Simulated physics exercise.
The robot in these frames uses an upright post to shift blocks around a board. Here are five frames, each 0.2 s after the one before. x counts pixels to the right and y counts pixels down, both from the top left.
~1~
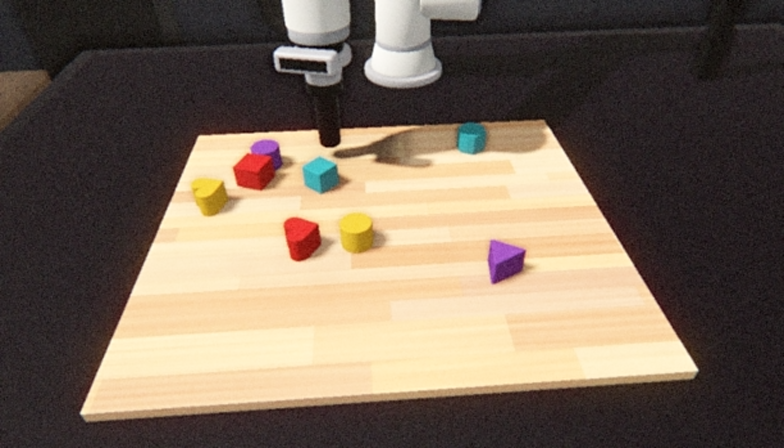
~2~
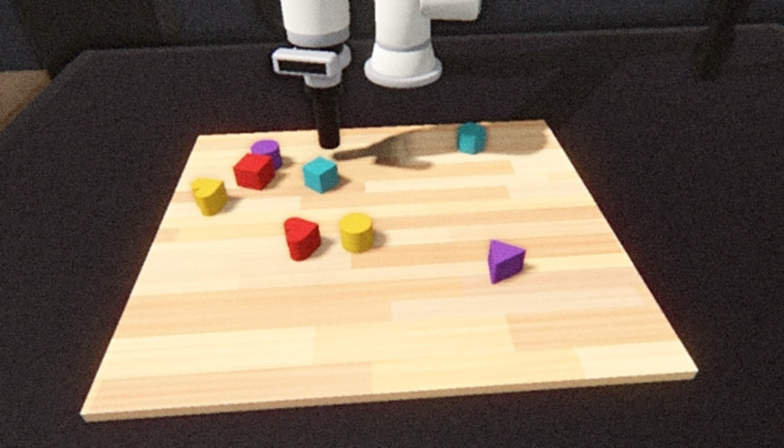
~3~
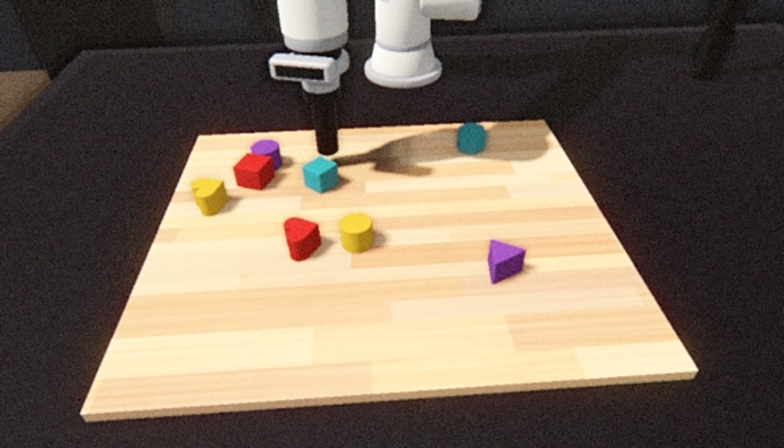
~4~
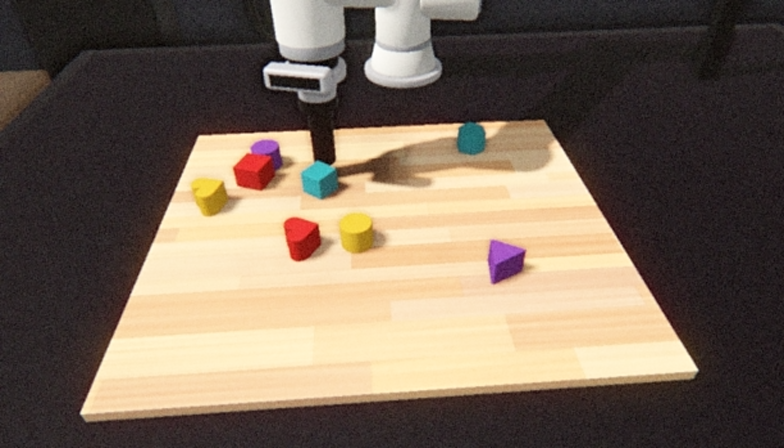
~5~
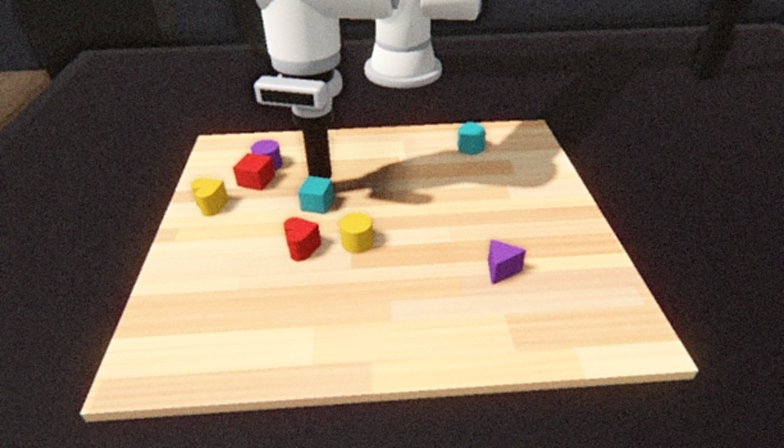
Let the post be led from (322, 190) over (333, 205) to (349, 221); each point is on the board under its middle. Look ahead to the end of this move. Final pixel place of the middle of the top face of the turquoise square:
Its top middle: (313, 202).
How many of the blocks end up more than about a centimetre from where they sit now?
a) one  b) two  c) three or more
a (one)
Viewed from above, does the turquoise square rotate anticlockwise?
No.
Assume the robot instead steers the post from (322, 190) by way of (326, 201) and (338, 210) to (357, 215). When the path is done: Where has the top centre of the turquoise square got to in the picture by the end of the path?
The turquoise square ends near (315, 202).
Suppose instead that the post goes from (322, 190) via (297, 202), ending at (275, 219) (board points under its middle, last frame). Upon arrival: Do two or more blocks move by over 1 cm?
No - that is not the case.
What follows on the original path. Halfway along, post (332, 193); turquoise square (314, 200), turned 30° clockwise.
At the end, post (348, 208); turquoise square (313, 202), turned 40° clockwise; yellow circle still.
